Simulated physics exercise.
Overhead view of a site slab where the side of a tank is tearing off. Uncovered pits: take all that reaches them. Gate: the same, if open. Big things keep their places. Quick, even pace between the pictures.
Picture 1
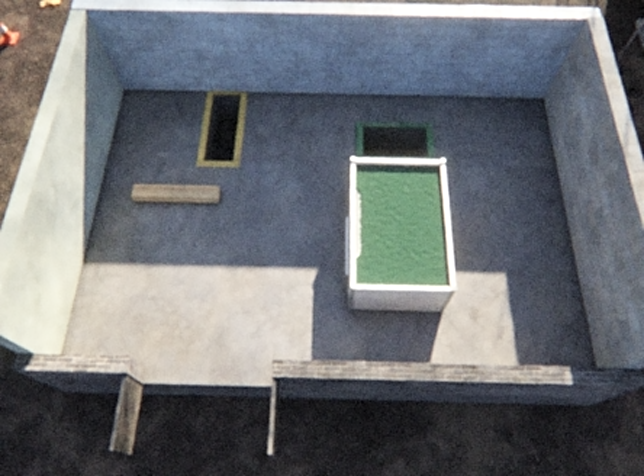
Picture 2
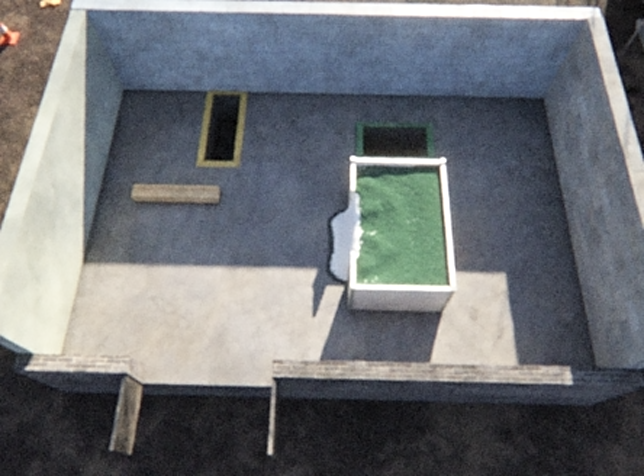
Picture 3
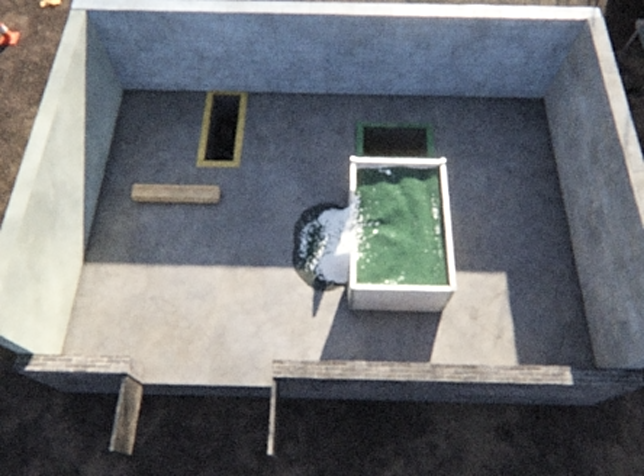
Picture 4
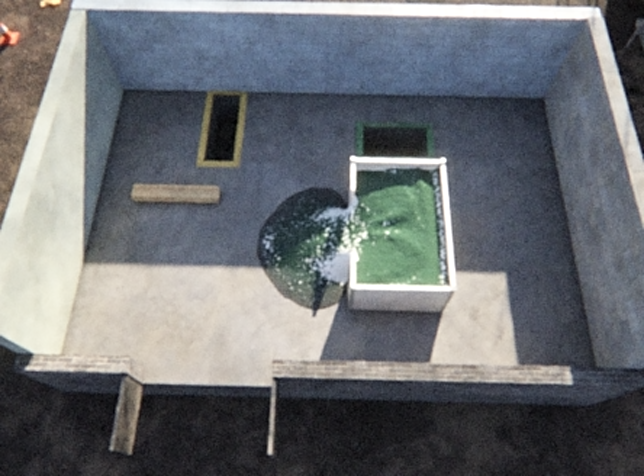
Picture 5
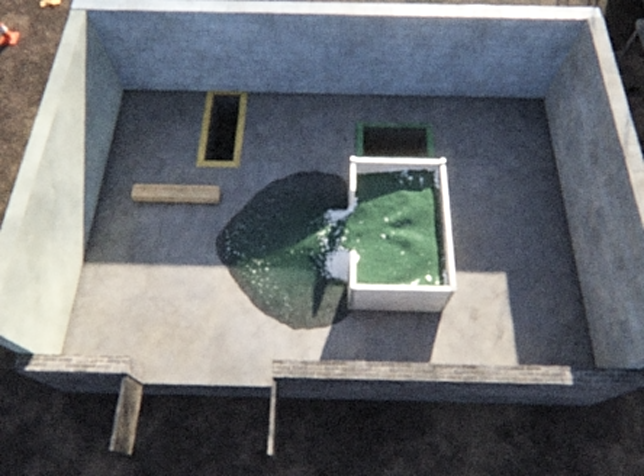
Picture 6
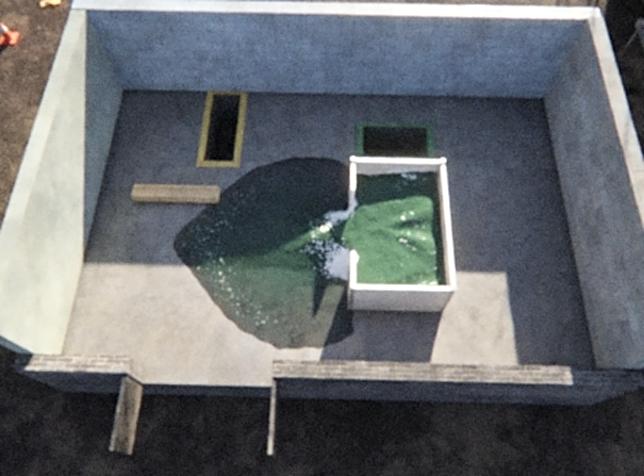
On a walled concrete slab, green water bursts from a white tank's left side and spreads leftward.
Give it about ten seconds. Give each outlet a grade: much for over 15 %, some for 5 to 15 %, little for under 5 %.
Grades: Gate - much, green pit - little, yellow pit - much.
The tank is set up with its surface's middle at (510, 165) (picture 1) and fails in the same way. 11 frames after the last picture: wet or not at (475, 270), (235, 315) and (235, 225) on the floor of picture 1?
Taking them as they were asked, they come out bone dry, soaked, soaked.
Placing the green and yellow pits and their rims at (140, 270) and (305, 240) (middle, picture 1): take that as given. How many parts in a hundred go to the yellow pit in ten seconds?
Share for yellow: 90 in a hundred.
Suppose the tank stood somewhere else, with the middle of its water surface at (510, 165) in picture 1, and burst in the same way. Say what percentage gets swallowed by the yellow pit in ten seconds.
Estimate for the yellow pit - some 25 in a hundred.
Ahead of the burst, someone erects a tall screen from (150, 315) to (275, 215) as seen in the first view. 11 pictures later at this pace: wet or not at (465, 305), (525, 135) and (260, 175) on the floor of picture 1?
Running through them in order, the first comes out free from flooding, the second free from flooding and the last taken by the flood.
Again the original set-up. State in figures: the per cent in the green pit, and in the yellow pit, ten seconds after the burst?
I'd put them at roughly 0 and 28 per cent respectively.
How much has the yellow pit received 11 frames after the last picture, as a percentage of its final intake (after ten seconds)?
Roughly 15 per cent.
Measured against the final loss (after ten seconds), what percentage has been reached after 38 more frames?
Around 60 percent.
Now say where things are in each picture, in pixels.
The tank at (400, 223) is whole and still, in the first frame.
The front is at (338, 277), out from the gap at (353, 237), in the second frame.
Water pours out at (353, 238) and has run to (302, 272), in the third frame.
The front is at (264, 258), out from the gap at (353, 239), in the fourth frame.
Water pours out at (353, 239) and has run to (222, 248), in the fifth frame.
Water pours out at (353, 239) and has run to (179, 247), in the sixth frame.
A moment on, water covers 40 % of the floor; the gate 0 %, the green pit 0 %, the yellow pit 1 %.
Next, water covers 45 % of the floor; the gate 3 %, the green pit 0 %, the yellow pit 4 %.
Then, water covers 50 % of the floor; the gate 6 %, the green pit 0 %, the yellow pit 8 %.
Later, water covers 50 % of the floor; the gate 14 %, the green pit 0 %, the yellow pit 18 %.
In the end, water covers 60 % of the floor; the gate 22 %, the green pit 0 %, the yellow pit 29 %.
